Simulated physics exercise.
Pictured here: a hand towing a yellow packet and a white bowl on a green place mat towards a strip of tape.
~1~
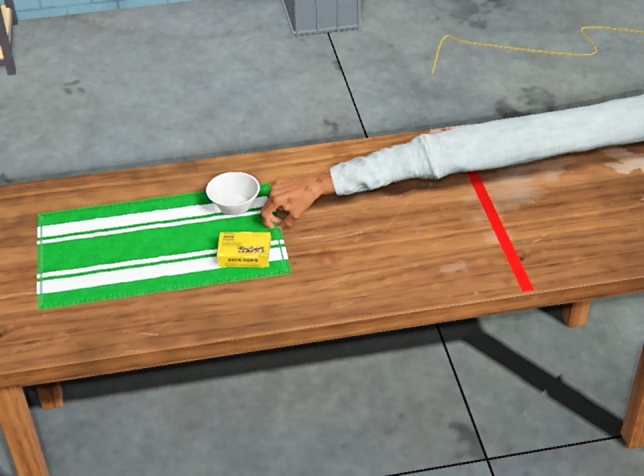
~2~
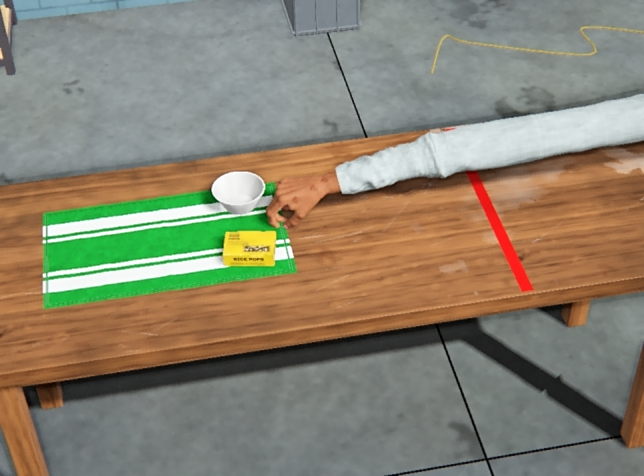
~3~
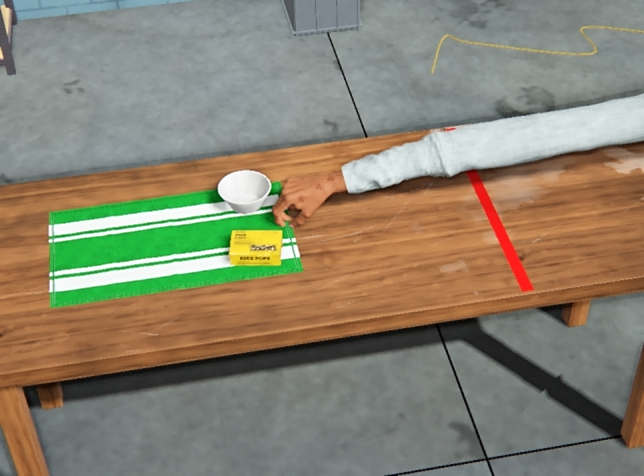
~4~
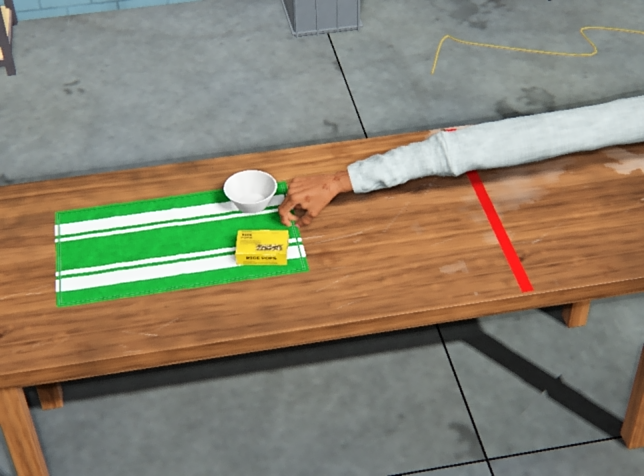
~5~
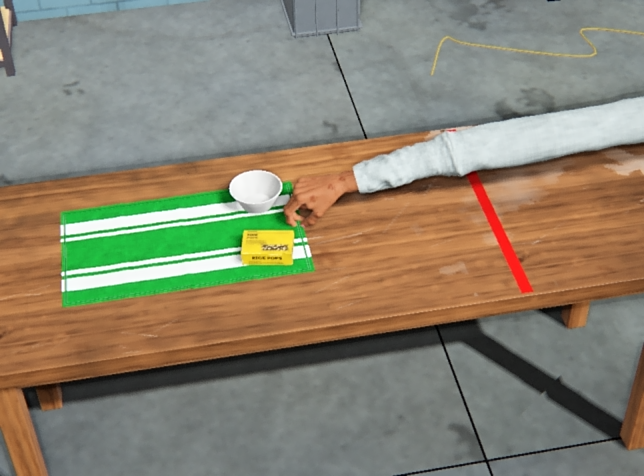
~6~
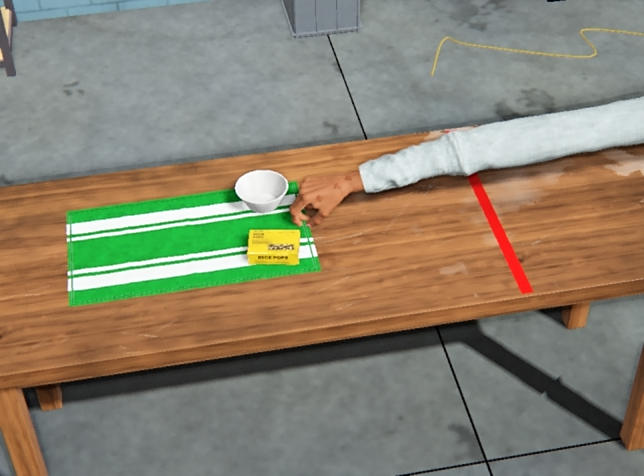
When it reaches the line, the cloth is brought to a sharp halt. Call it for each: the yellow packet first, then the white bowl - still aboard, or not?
My call: The yellow packet still aboard; the white bowl still aboard.
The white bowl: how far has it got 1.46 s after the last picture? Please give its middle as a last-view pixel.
Near pixel (427, 173).
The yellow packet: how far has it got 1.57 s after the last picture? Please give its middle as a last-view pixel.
Approximate spot: (456, 221).
Then, 1.46 s later than the last view, hem short of the tape; yellow packet on the cloth near (447, 223); white bowl on the cloth near (427, 173).
Then, 1.57 s later than the last view, hem at the tape; yellow packet on the cloth near (456, 222); white bowl on the cloth near (436, 172).
Finally, hem at the tape; yellow packet on the cloth near (456, 222); white bowl on the cloth near (436, 172). The yellow packet keeps its seat and the white bowl stays on the cloth.
